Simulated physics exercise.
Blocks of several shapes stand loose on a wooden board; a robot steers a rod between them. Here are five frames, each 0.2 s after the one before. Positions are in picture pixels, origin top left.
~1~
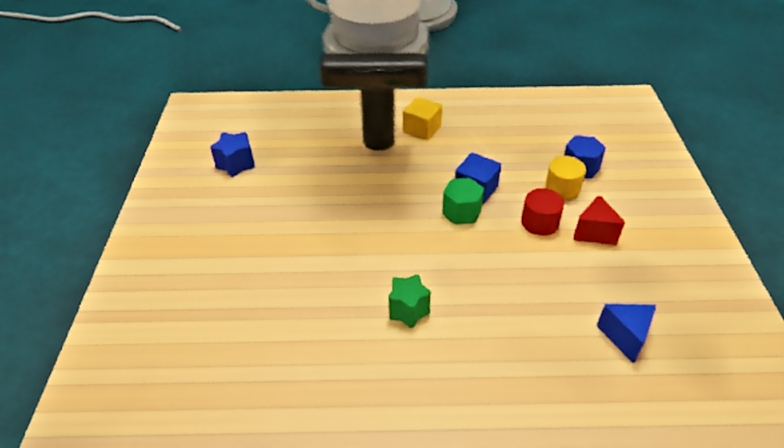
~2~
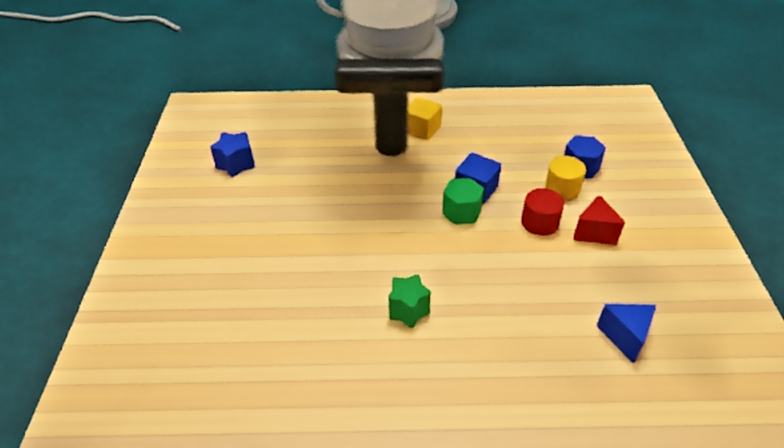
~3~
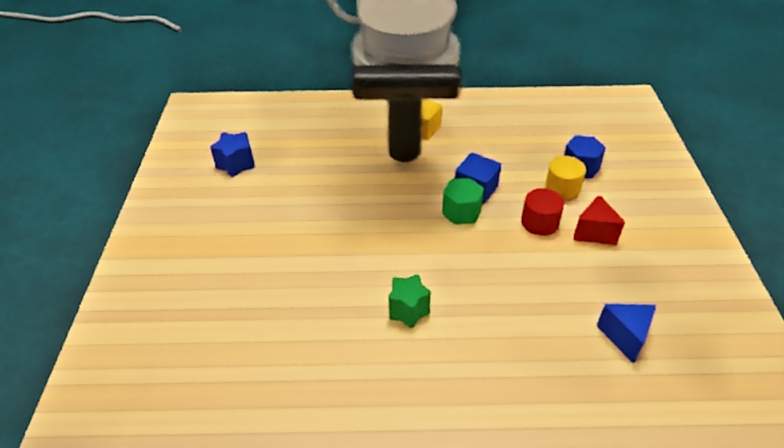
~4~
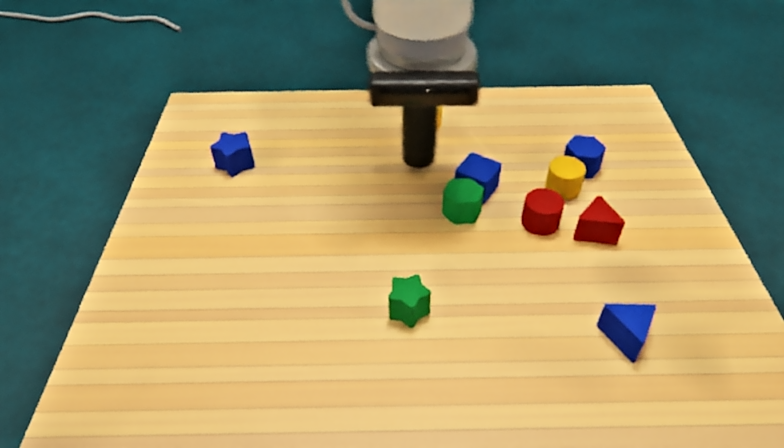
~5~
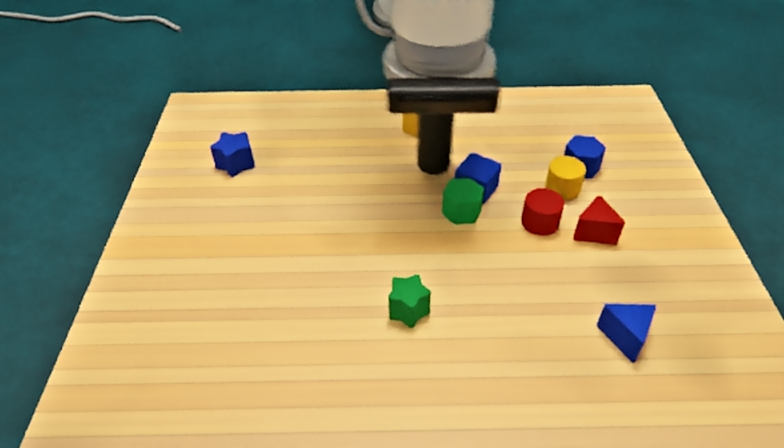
A robot arm moved its dark rod slowly right and slightly toward the viewer over a wooden board, passing in front of a yellow block and nearing the blue and green blocks, which stayed still.
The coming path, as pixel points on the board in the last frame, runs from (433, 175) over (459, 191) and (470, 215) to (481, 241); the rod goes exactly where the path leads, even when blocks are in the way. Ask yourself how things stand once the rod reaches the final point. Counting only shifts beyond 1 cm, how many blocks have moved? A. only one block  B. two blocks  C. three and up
Answer: B.
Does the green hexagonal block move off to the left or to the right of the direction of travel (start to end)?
Shifts right.
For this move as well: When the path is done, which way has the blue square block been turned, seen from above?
It spins against the clock.
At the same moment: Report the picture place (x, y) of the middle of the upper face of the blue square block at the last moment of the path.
The top centre is at (502, 175).
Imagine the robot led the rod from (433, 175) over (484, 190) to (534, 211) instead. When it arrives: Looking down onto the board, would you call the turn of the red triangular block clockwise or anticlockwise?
Its spin: Anticlockwise.
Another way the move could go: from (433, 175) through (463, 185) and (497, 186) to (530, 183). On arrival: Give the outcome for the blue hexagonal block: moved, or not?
The blue hexagonal block will stay where it is.
What follows on the original path. One third of the way, rod at (460, 182); green hexagonal block at (466, 194); blue square block at (497, 172), turned 30° anticlockwise.
Two thirds of the way, rod at (472, 206); green hexagonal block at (475, 220), turned 15° clockwise; blue square block at (502, 175), turned 45° anticlockwise.
At the end, rod at (482, 231); green hexagonal block at (483, 248), turned 25° clockwise; blue square block at (502, 175), turned 45° anticlockwise; red cylinder still.
